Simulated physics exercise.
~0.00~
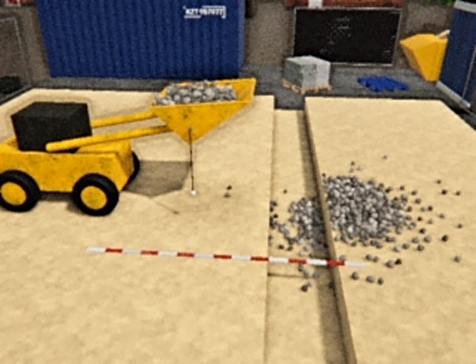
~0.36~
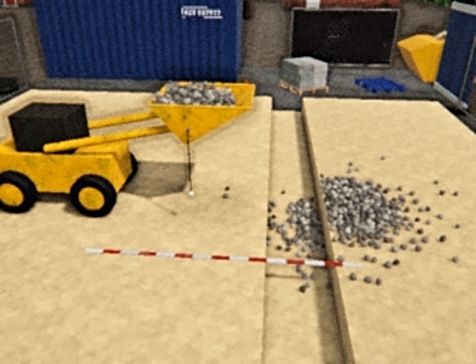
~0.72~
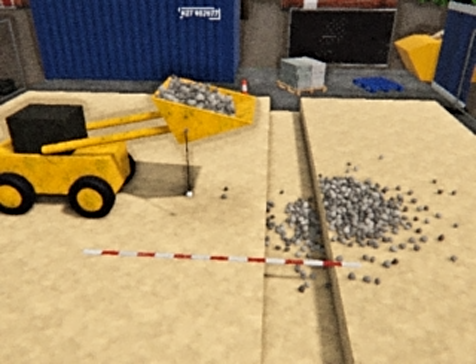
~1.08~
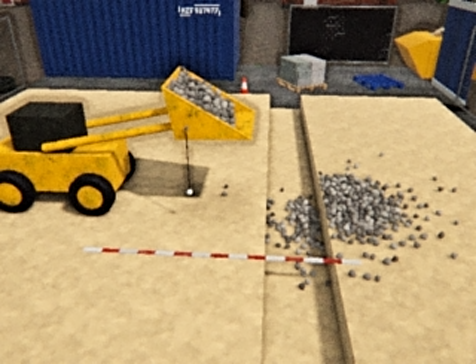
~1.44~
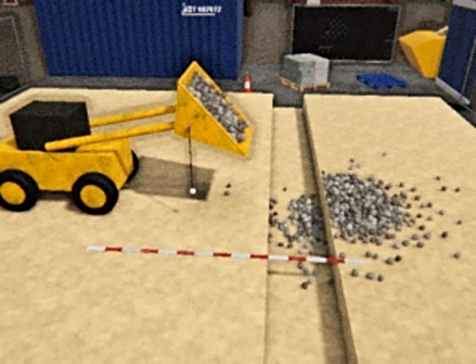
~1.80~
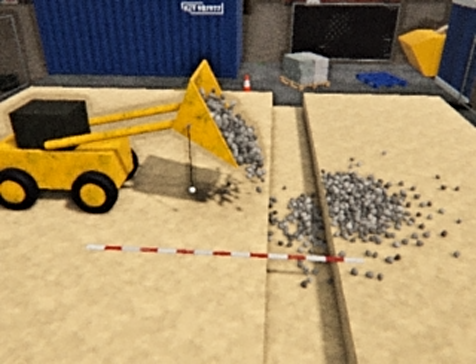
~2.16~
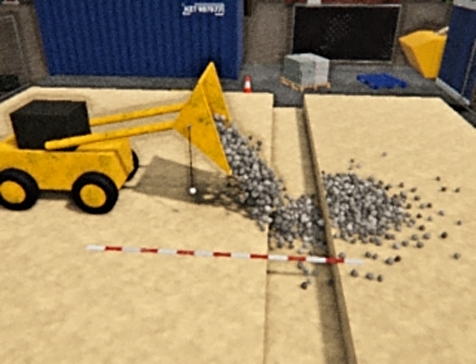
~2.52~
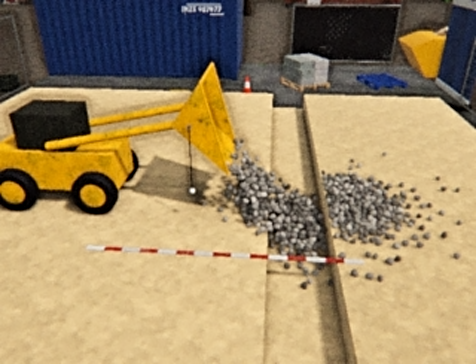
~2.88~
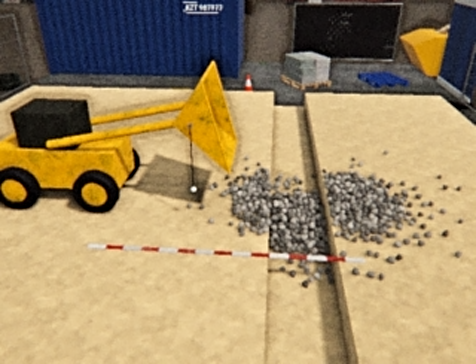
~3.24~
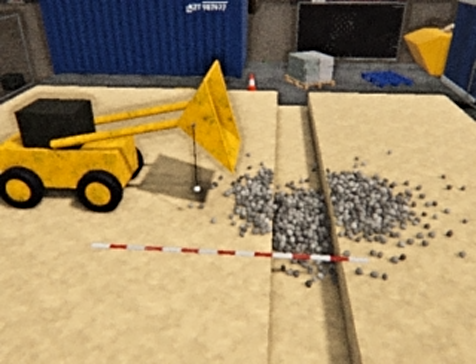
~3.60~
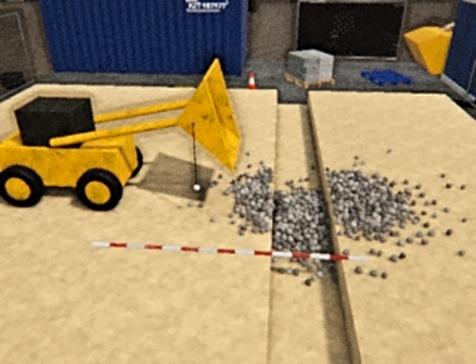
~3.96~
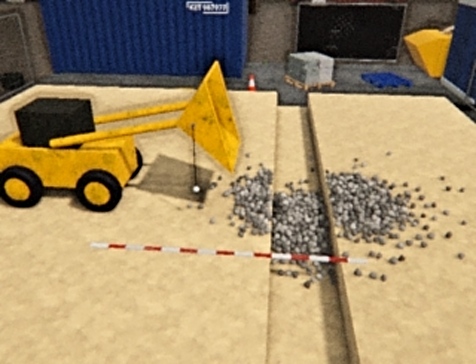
The clip opens on a yellow wheeled loader at the left of a sandy floor, its raised bucket full of grey stones, facing a narrow trench with an earlier pile scattered mostly beyond it. A red and white staff lies across the foreground. The bucket tips forward smoothly, holding its load at first, until stones begin to slide over the lip. They pour down in a thick stream, landing before the trench and tumbling into it. The bucket ends steeply tilted and empty, with stones resting in the trench and heaped on both sides.
